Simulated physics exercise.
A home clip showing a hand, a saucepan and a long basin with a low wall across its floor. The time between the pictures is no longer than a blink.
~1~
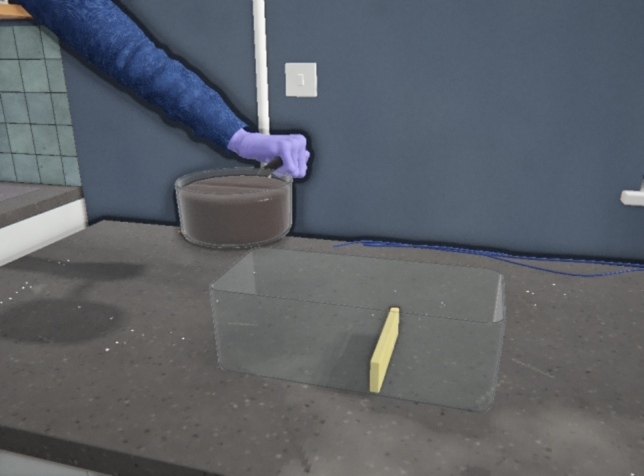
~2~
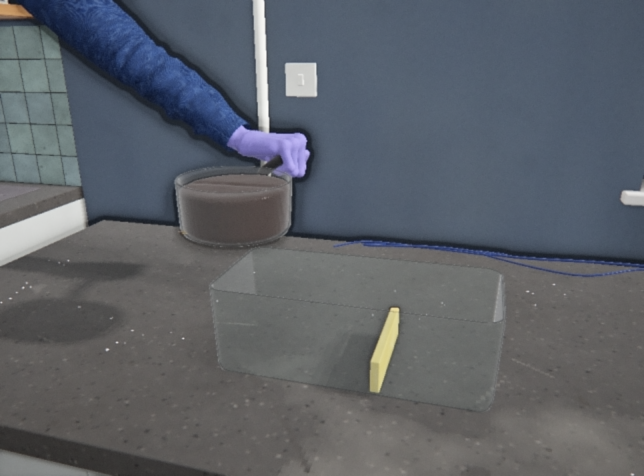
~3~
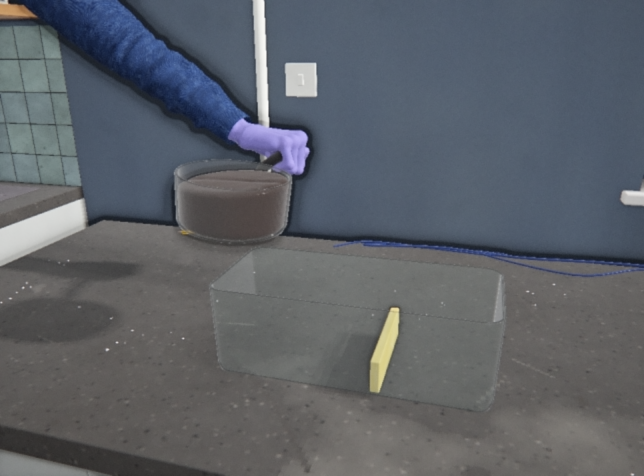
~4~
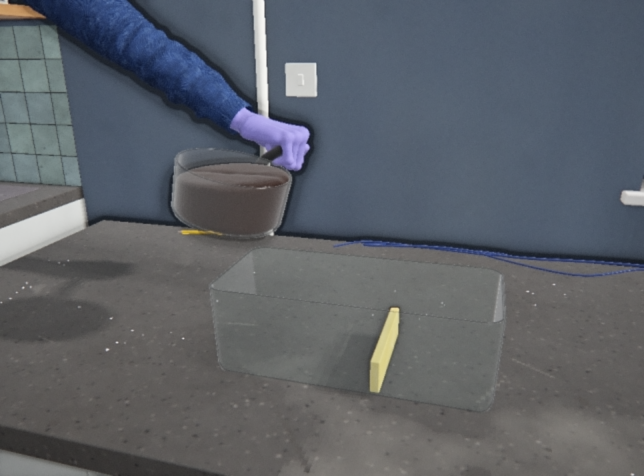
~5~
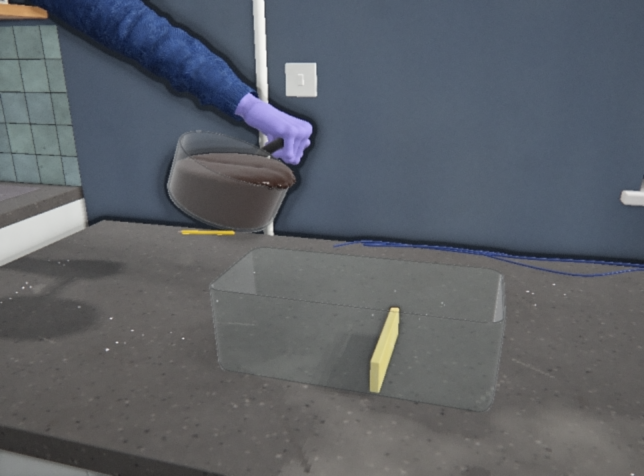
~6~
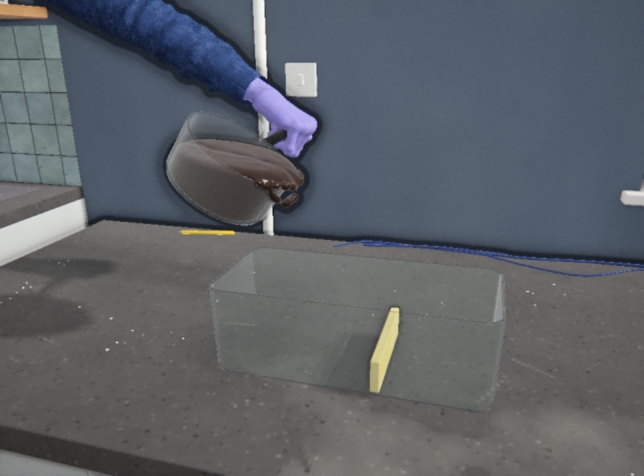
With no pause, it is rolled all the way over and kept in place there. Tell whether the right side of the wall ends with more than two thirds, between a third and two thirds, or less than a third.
The right side ends with between a third and two thirds.
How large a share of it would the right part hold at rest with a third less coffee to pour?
That works out to some 30 %.
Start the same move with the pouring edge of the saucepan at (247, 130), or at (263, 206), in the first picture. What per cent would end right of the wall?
The first start yields 15 per cent, the second 10 per cent.
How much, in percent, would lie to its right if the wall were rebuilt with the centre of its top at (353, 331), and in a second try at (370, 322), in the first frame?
Roughly 75 per cent first and roughly 60 per cent second.
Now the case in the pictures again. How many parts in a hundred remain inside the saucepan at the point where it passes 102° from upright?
I'd put it at some 25 in a hundred.
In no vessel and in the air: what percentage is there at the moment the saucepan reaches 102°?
That comes to near 60 percent.
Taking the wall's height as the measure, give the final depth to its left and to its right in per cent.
Left side roughly 40, right side roughly 40.
A moment on, the saucepan is tipped right over and 25 per cent is still to pour, 17 is left of the wall and 0 right of it.
Next, the saucepan is tipped right over and 1 per cent is still to pour, 33 is left of the wall and 58 right of it.
Then the saucepan is tipped right over and 0 per cent is still to pour, 44 is left of the wall and 35 right of it.
Later the saucepan is tipped right over and 0 per cent is still to pour, 53 is left of the wall and 41 right of it.
At rest 54 per cent lies left of the wall, 40 right of it and 6 outside.
